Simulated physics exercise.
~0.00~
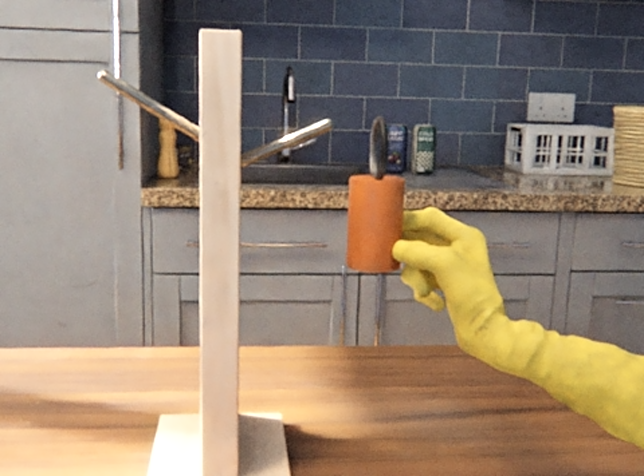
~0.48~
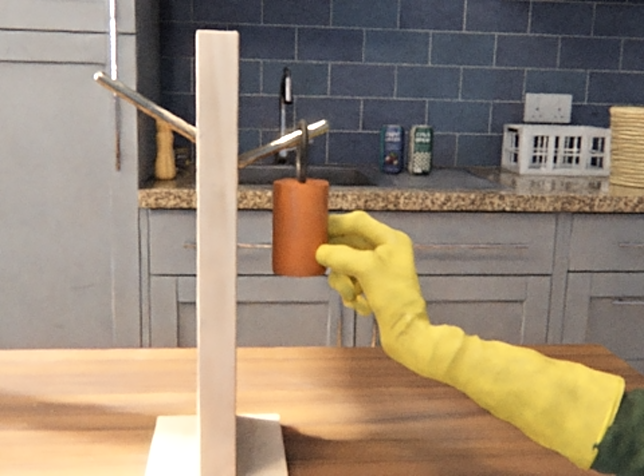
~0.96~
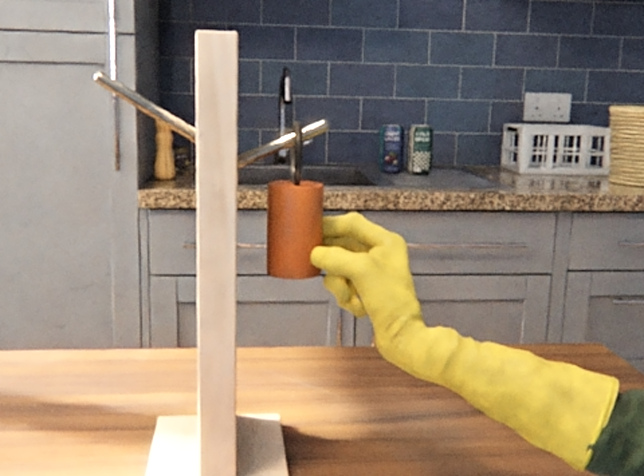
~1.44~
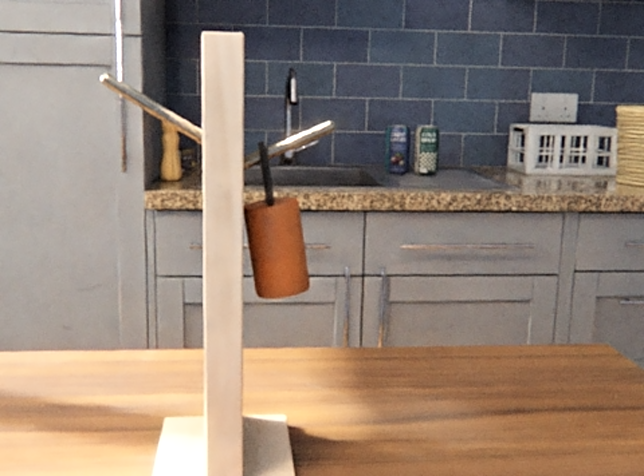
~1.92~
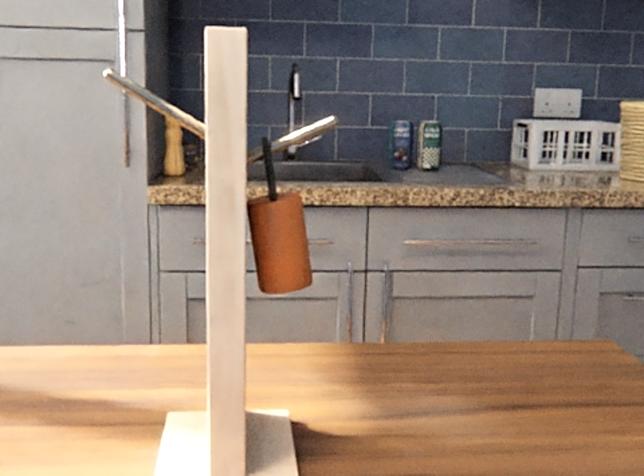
A yellow-gloved hand moves an orange lantern left onto a peg and lets go, leaving it hanging tilted from the stand.
